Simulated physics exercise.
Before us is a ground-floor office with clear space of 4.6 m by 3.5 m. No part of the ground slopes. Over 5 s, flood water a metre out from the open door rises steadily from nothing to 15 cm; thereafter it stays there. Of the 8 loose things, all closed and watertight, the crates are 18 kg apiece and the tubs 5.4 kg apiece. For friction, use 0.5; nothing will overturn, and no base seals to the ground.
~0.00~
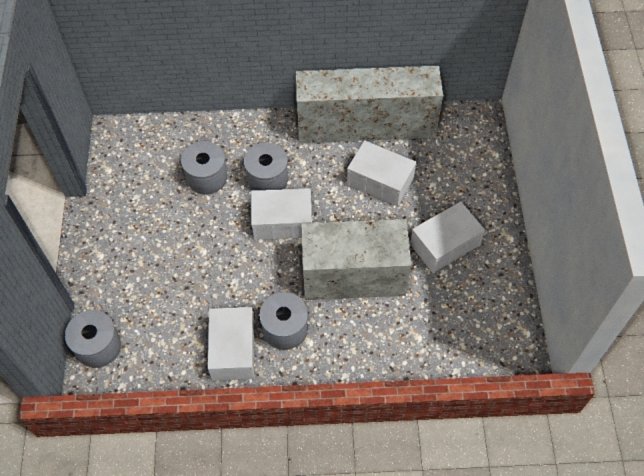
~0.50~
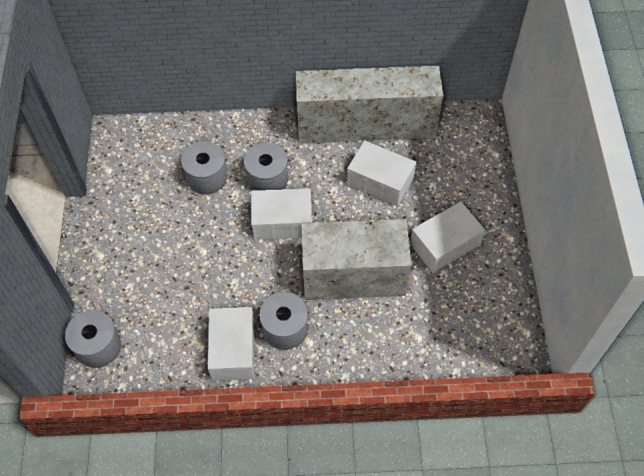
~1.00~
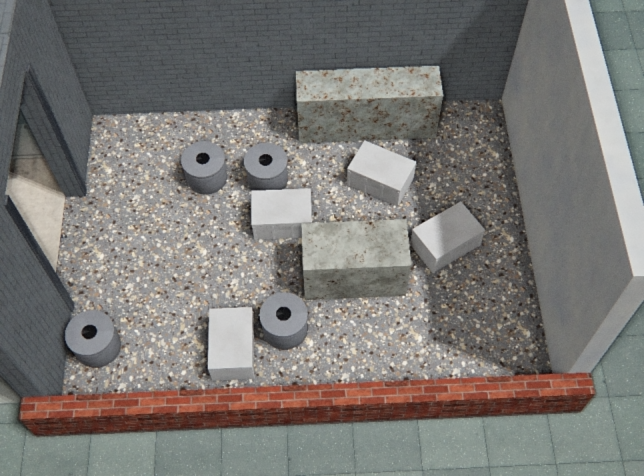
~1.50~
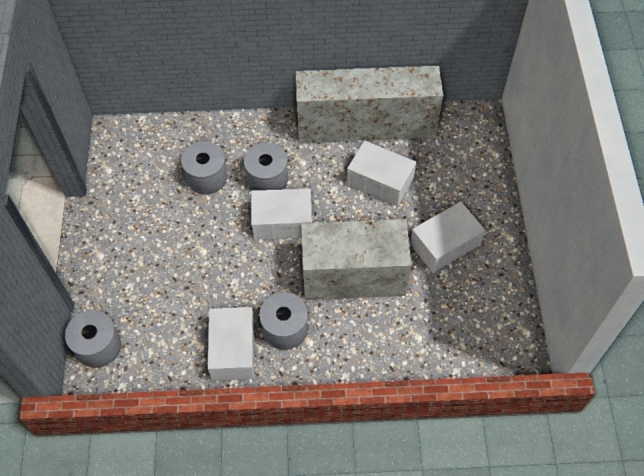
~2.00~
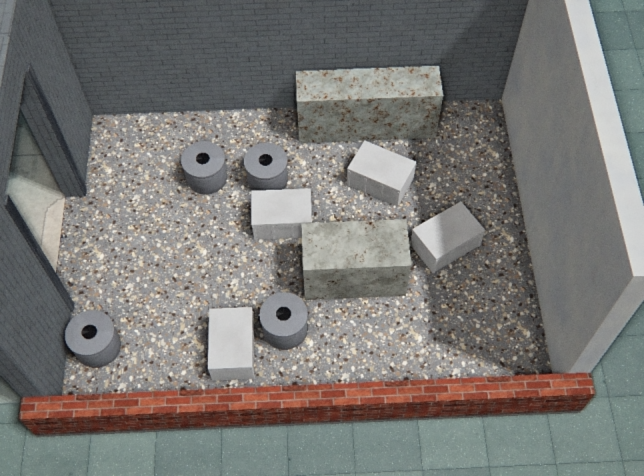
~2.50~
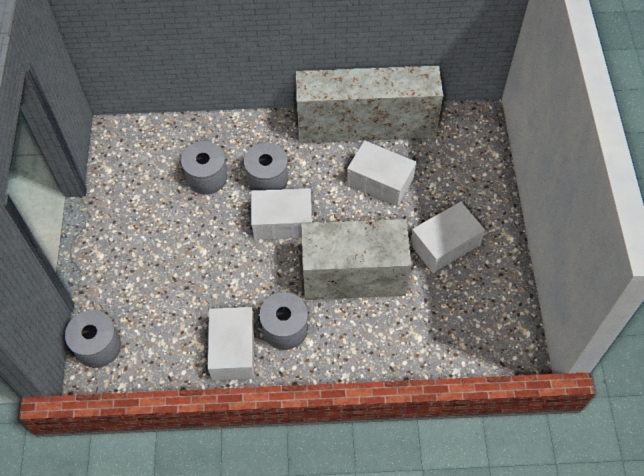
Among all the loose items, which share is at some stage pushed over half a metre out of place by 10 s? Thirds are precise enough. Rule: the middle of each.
I'd put it at between one and two thirds.
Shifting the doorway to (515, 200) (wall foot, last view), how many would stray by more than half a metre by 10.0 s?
Then it comes to 3 of them.
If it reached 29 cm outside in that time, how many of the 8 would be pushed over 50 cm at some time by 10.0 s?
Result: 8.
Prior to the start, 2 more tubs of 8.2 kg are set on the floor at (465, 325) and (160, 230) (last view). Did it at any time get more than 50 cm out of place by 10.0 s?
Order as asked - inside the cutoff and beyond the cutoff.
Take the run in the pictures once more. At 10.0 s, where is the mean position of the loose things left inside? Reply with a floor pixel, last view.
The average lands around (311, 245).
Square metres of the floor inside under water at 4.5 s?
About 3.0 m2.
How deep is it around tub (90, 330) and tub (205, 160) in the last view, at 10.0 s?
I'd estimate 4 cm for the first and 7 cm for the second.
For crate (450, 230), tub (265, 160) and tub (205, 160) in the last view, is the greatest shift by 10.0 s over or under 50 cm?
So that's inside it for the first, beyond it for the second and beyond it for the last.
After 3.5 s 0 of 8 are over 50 cm from their spots; 0 afloat.
After 4.5 s 0 of 8 are over 50 cm from their spots; 0 afloat.
After 7.0 s 1 of 8 are over 50 cm from their spots; 1 afloat.
After 10.0 s 3 of 8 are over 50 cm from their spots, and 3 have been at some point; 3 afloat.
